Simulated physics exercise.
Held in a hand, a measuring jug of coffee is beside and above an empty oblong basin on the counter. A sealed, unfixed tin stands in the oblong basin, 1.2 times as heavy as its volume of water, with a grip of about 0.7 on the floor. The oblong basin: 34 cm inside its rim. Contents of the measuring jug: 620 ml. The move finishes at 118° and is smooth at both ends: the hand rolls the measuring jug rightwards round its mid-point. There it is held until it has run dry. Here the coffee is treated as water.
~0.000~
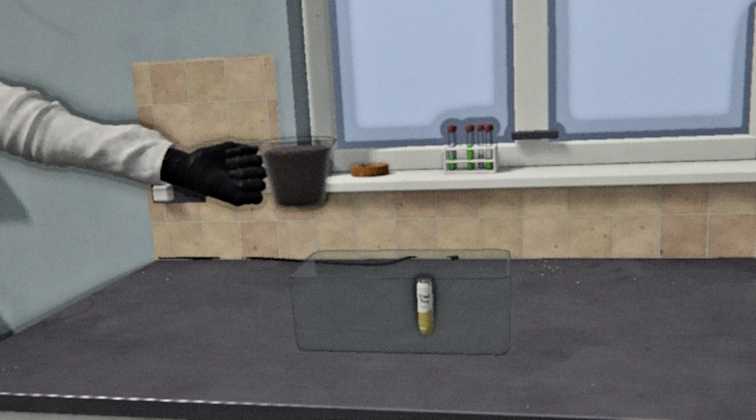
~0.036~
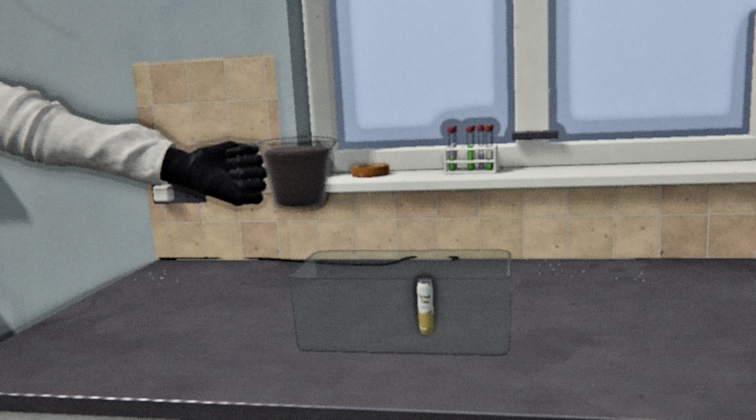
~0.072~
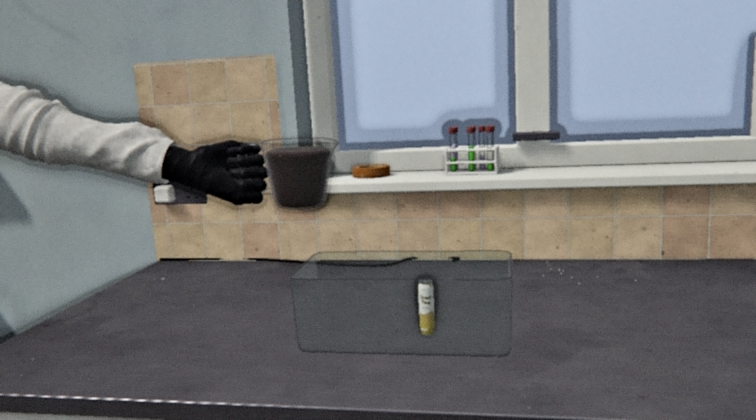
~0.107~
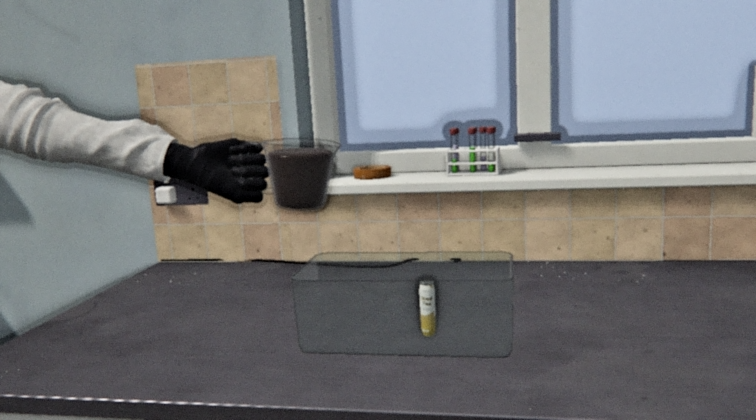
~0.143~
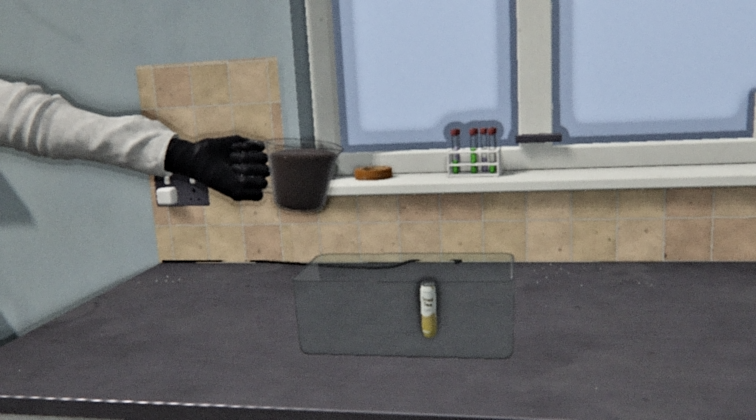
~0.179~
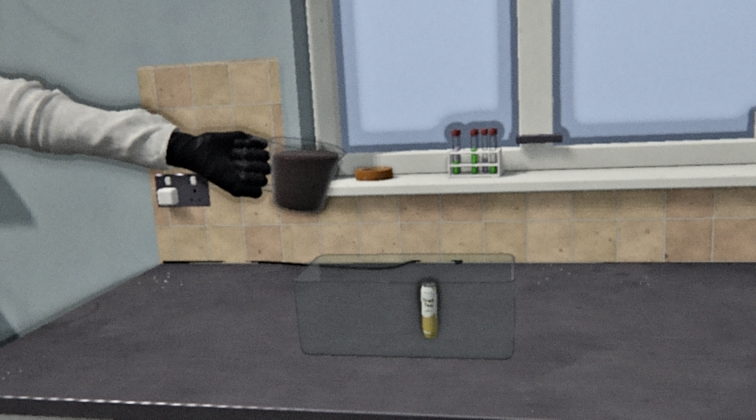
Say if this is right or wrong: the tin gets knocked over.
Wrong, it stays standing.
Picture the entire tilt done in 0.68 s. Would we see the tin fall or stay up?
In that case the tin does not tip.
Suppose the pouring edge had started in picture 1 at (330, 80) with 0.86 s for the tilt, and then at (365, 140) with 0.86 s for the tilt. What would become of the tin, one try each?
Run one: It tumbles. Run two: It tumbles.
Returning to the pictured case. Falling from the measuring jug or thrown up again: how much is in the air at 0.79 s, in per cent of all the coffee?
Airborne fraction: Approx. 12 %.
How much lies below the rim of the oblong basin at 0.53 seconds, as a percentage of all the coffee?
Estimate - around 10 in a hundred parts.
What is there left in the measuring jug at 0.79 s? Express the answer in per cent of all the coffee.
Close to 4 percent of the whole amount.
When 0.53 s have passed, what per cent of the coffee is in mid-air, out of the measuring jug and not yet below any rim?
My guess is roughly 30 %.
Then, 0.53 s in, the tilt is 81° and 60 per cent is still to pour; the tin stands where it began.
Then, 0.79 s in, the tilt is 116° and 4 per cent is still to pour; the tin stands where it began.
Then, 1.07 s in, the tilt is 118° and 0 per cent is still to pour; the tin stands where it began.
Then, 1.36 s in, the tilt is 118° and 0 per cent is still to pour; the tin stands where it began.
Finally, the tin stands where it began.
